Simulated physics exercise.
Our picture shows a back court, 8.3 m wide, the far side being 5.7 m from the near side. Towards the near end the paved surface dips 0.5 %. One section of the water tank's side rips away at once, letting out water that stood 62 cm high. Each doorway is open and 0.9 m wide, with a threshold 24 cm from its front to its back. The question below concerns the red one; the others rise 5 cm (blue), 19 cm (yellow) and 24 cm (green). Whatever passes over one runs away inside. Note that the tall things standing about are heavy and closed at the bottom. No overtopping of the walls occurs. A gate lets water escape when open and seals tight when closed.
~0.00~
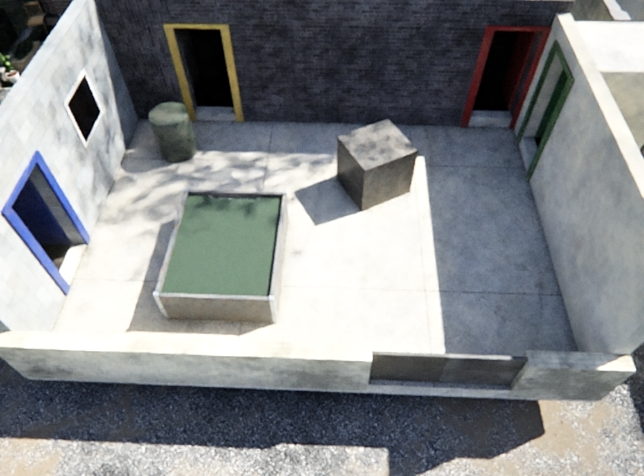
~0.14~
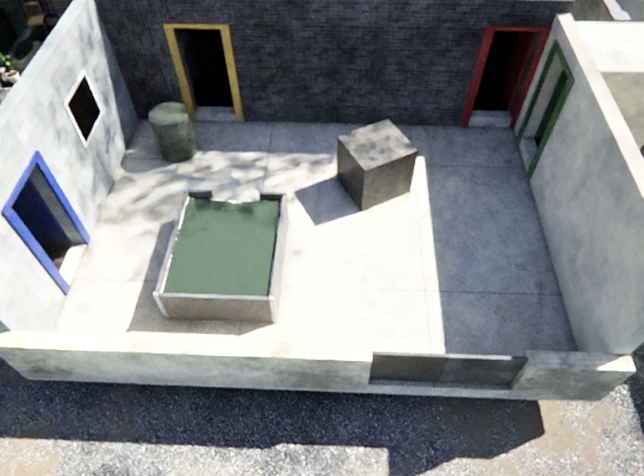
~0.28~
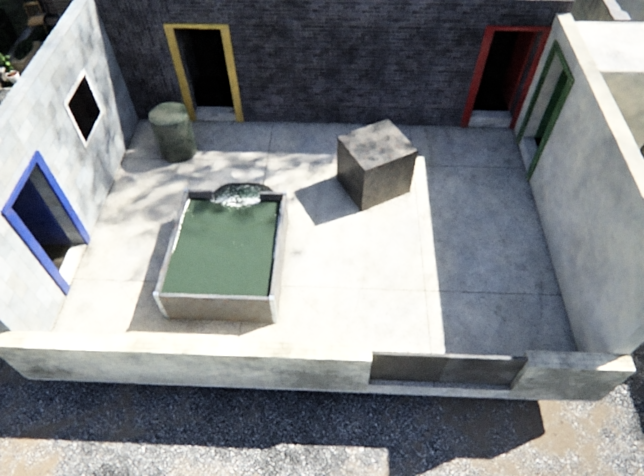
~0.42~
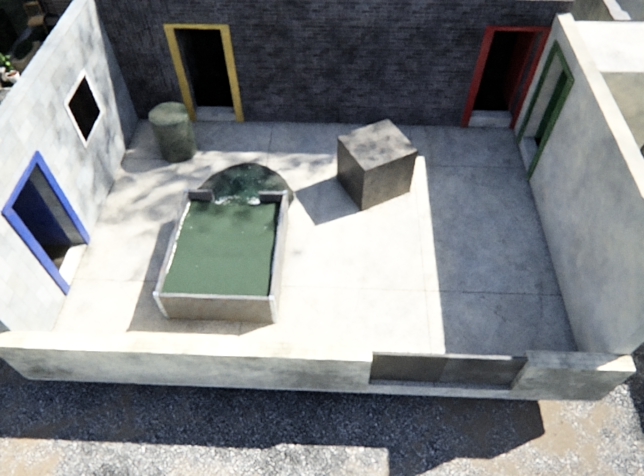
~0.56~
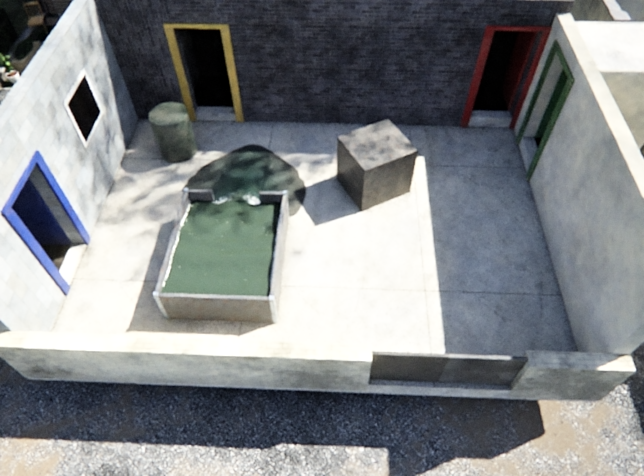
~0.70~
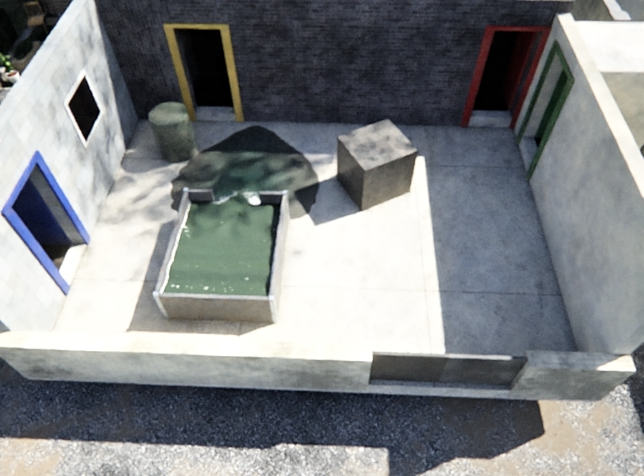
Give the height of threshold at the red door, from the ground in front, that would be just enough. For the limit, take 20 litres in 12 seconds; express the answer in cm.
Close to 7.5 cm.
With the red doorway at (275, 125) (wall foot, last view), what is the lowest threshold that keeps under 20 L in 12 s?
About 20 cm.
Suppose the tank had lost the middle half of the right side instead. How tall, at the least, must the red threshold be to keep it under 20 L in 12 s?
I'd say close to 11.5 cm.
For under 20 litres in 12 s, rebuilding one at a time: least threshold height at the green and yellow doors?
You'd want some 8.5 cm at green and some 20 cm at yellow.
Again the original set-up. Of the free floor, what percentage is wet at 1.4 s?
Roughly 20 percent of the floor is wet.
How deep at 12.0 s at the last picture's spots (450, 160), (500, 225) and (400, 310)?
About 3, 4 and 6 cm.
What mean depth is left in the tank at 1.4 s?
I'd put it at some 45 centimetres on average.
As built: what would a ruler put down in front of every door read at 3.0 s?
In cm - blue: 0, yellow: 19, green: 0, red: 2.
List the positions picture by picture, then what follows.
Still water, 62 cm deep, in the water tank at (226, 243); the red door at (500, 88) is dry, in the first picture.
Water pours out on the far side and has run 0.3 m, to a hidden place; about 9 cm deep outside, 62 cm at the back, in the second picture.
Water pours out on the far side and has run 0.8 m, to (235, 186); about 10 cm deep outside, 62 cm at the back, in the third picture.
The front is at (242, 166), 1.4 m from the gap on the far side; 1.8 m2 of floor is wet, 62 cm left at the back, in the fourth picture.
The front is at (246, 148), 1.9 m from the gap on the far side; 3.0 m2 of floor is wet, 62 cm left at the back, in the fifth picture.
The gap is on the far side, the front 2.5 m out at (252, 130); the back of the water tank holds 58 cm; 4.1 m in a straight line remain to the red door at (500, 88), in the sixth picture.
After 1.4 s water covers 20 % of the floor, deepest (34 cm) near (243, 211); it has not reached the red door.
After 3.0 s water covers 35 % of the floor, deepest (22 cm) near (146, 122); 2 cm at the red door, 0 litres in over its 25 cm threshold.
After 12.0 s water covers 95 % of the floor, deepest (11 cm) near (320, 367); 6 cm at the red door, 0 litres in over its 25 cm threshold.
At the red door as built, the water arrived by 2.8 s and peaked near 10 cm at 7.6 s.
With a threshold of 6 cm, 34 litres would have come in within the 12 s; with 9.5 cm, 6 litres. So under 20 litres takes about 7.5 cm.
